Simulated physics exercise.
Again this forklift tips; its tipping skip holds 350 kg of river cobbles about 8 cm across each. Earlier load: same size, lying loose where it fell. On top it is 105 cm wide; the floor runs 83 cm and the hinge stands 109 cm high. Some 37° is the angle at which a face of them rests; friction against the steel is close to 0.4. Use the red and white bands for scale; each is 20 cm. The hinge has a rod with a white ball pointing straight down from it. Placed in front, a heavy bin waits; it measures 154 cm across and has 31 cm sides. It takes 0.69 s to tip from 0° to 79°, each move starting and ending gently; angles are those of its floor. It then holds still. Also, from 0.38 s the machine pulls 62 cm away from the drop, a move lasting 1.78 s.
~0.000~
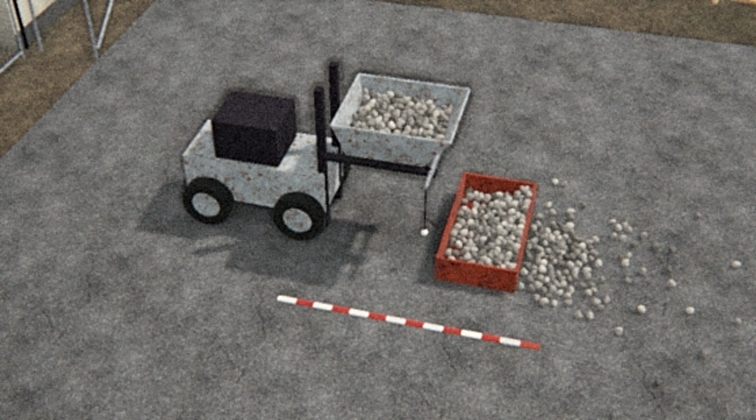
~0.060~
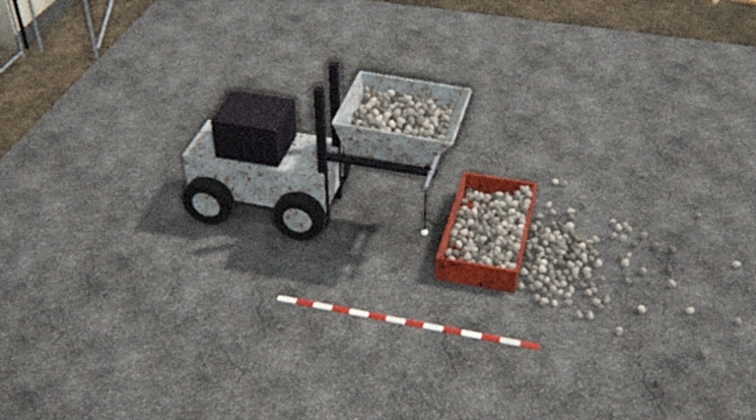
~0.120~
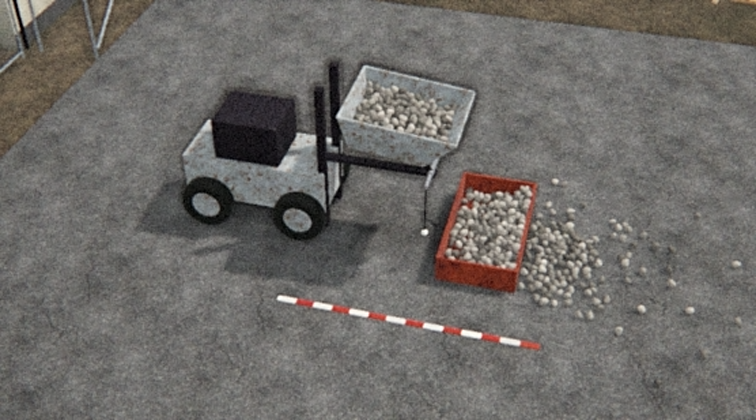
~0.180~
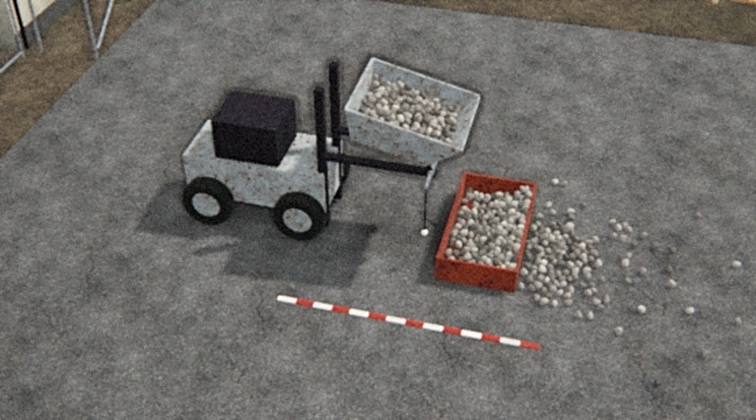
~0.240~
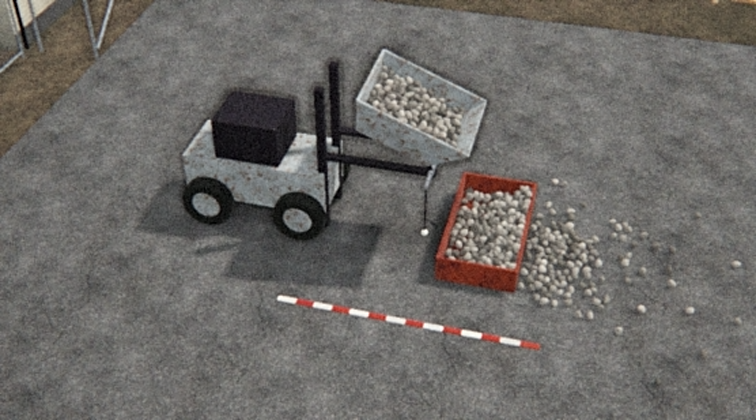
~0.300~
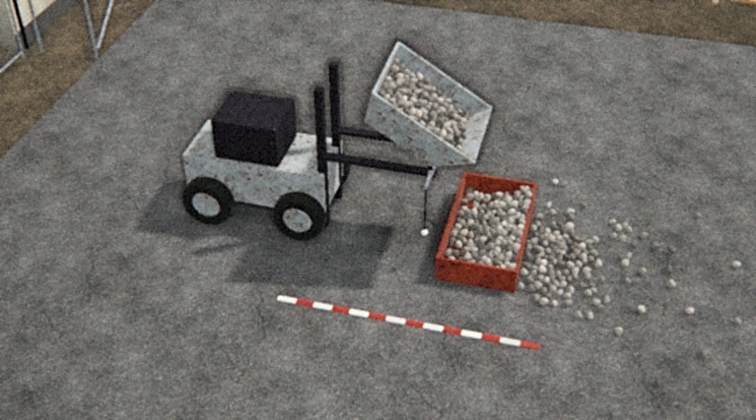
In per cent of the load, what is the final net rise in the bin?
It comes to roughly 38 per cent.
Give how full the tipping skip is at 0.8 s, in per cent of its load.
It still holds about 85 per cent.
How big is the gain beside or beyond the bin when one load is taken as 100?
60 in a hundred.
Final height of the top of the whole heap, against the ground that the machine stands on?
It reaches near 40 cm up from the ground.
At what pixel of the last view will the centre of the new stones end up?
Centre: Approx. (544, 243).
After 0.5 s the floor is at 67°; in per cent of one load, 100 in the tipping skip, 69 in the bin, 31 beside or beyond the bin; the foremost stones are at (697, 282).
After 0.8 s the floor is at 79°; in per cent of one load, 83 in the tipping skip, 87 in the bin, 31 beside or beyond the bin; the foremost stones are at (697, 282).
After 2.6 s the floor is at 79°; in per cent of one load, 0 in the tipping skip, 108 in the bin, 92 beside or beyond the bin; the foremost stones are at (746, 292).
After 5.1 s the floor is at 79°; in per cent of one load, 0 in the tipping skip, 108 in the bin, 92 beside or beyond the bin; the foremost stones are at (746, 292). Net gain in the bin, 38.
